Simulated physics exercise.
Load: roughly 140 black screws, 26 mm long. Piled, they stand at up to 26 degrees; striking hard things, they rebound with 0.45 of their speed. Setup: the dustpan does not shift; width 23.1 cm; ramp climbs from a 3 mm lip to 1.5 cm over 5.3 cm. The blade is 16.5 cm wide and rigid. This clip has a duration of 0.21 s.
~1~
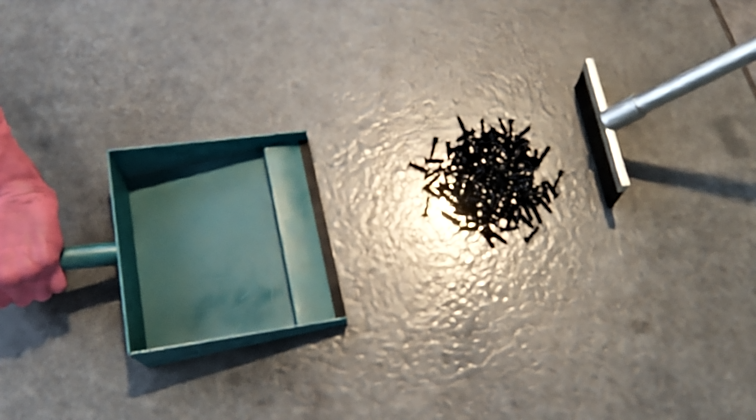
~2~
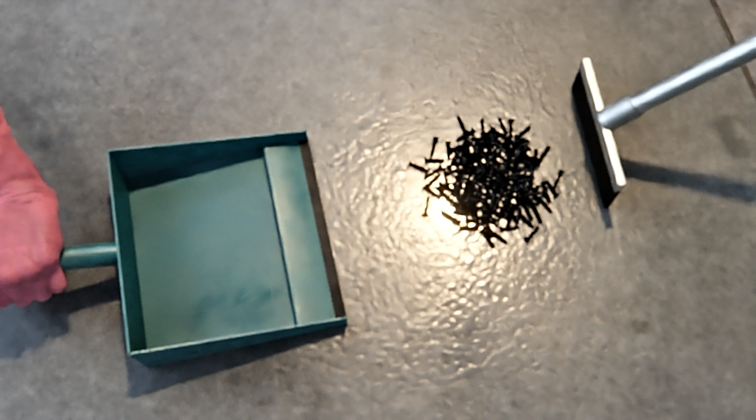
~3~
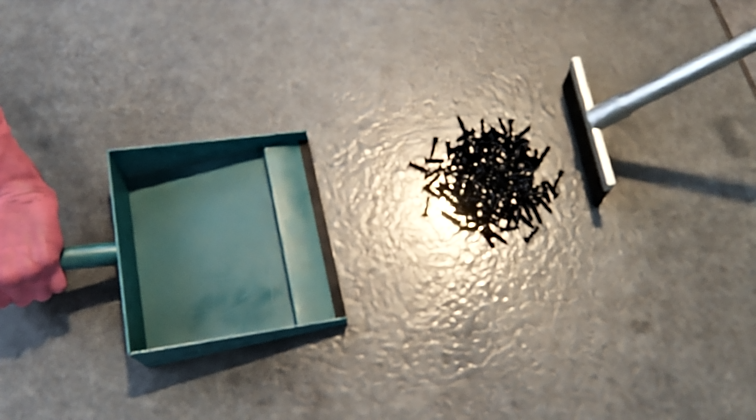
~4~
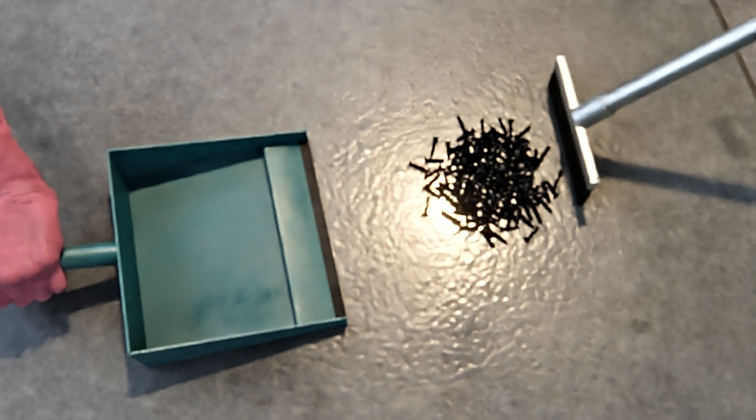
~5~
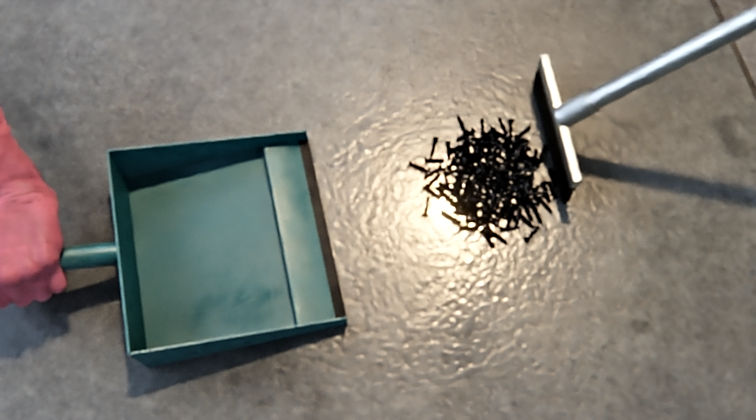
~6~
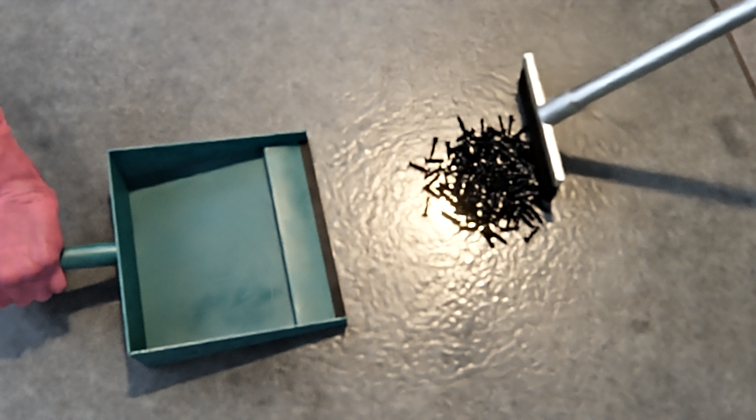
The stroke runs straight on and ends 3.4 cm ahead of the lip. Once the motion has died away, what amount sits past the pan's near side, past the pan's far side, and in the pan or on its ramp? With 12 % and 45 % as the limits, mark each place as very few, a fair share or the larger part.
My call: Past the pan's near side: Very few; past the pan's far side: A fair share; in the pan or on its ramp: Very few.
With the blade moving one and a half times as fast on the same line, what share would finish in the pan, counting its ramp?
In that case roughly 5 percent.
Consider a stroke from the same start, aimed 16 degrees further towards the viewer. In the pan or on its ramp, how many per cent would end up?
In that case around 15 per cent.
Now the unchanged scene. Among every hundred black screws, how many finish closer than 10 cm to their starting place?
It comes to near 30 percent.
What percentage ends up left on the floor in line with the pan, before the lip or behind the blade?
It comes to some 75 percent.
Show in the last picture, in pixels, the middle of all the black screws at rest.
Roughly (343, 191).
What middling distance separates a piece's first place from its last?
It comes to some 16 cm.
Then, 0.26 s after the last picture, middle of the blade 15 cm from the lip; 0 % over the lip, far side 5 %, near side 0 %.
Then, 0.43 s after the last picture, middle of the blade 8 cm from the lip; 0 % over the lip, far side 15 %, near side 0 %.
Then, 0.73 s after the last picture, middle of the blade 4 cm from the lip; 5 % over the lip, far side 20 %, near side 0 %.
In the end, near side 0 %, far side 20 %, pan 5 %, in front of the lip or behind the blade 75 %.
